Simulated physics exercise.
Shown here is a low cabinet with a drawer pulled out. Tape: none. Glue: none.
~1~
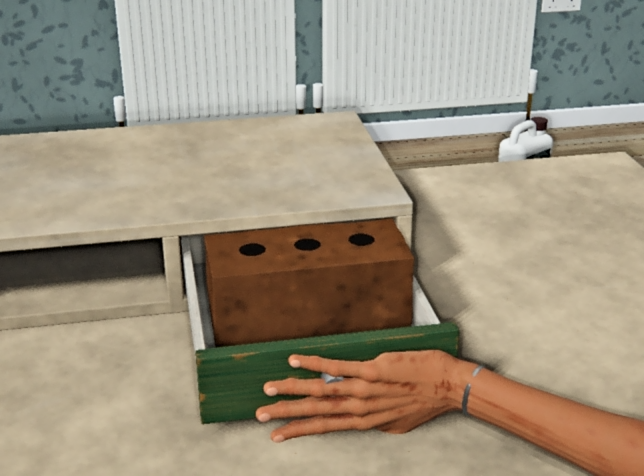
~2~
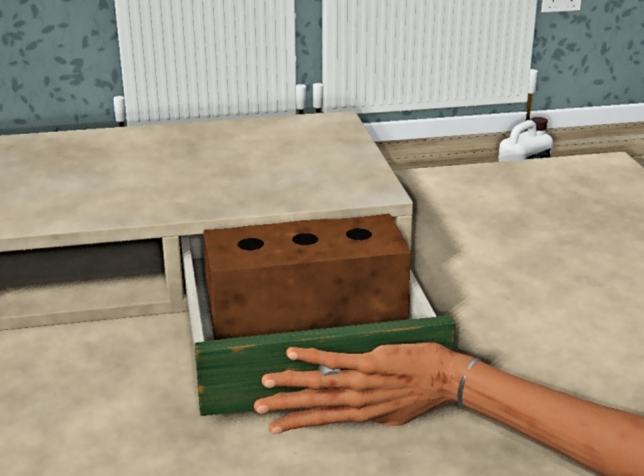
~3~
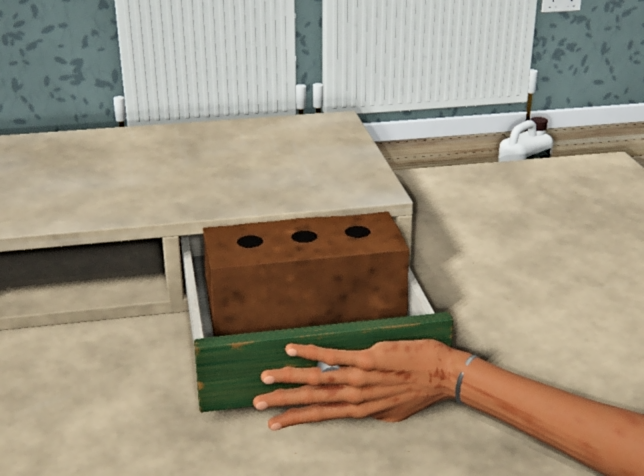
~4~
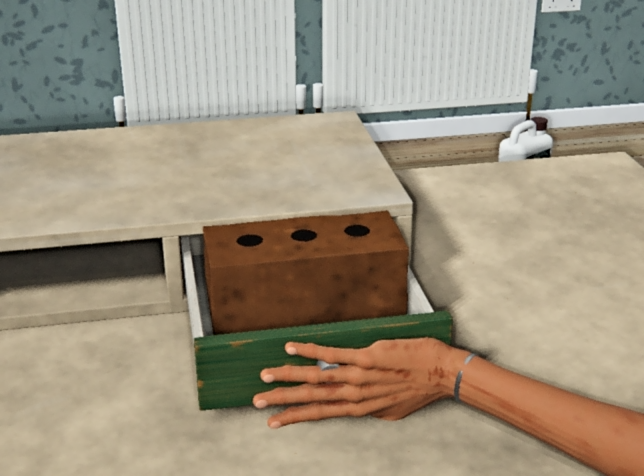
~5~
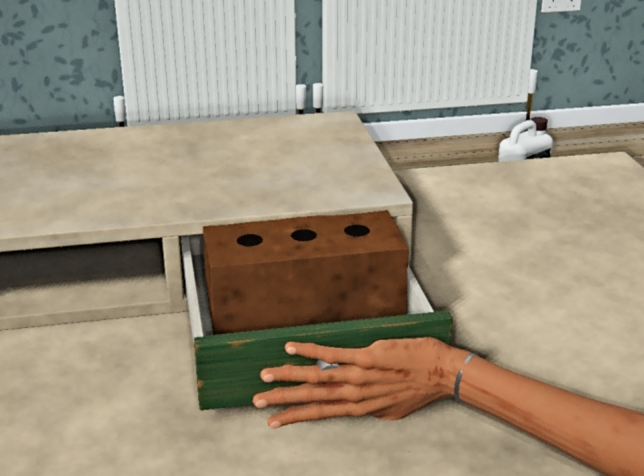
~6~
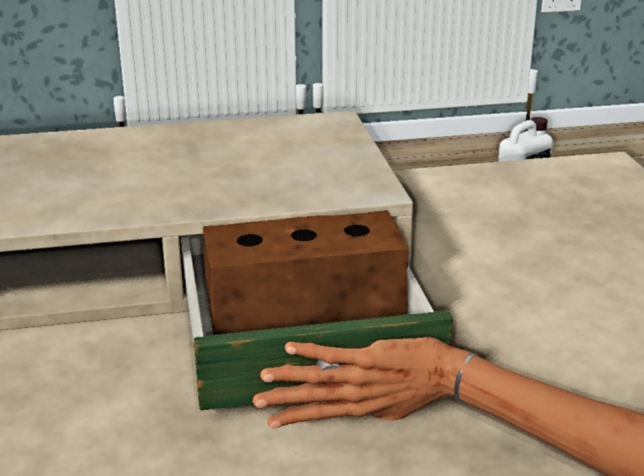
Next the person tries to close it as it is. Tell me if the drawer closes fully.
My guess is the drawer is left sticking out.
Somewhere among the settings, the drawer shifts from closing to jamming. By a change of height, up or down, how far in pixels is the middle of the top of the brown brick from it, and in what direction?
Down, by 16 pixels.
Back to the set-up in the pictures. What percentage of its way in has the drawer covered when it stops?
Looks like some 10 per cent, give or take.
Then, 0.28 s past the last view, drawer starting in.
Finally, the drawer will not close.
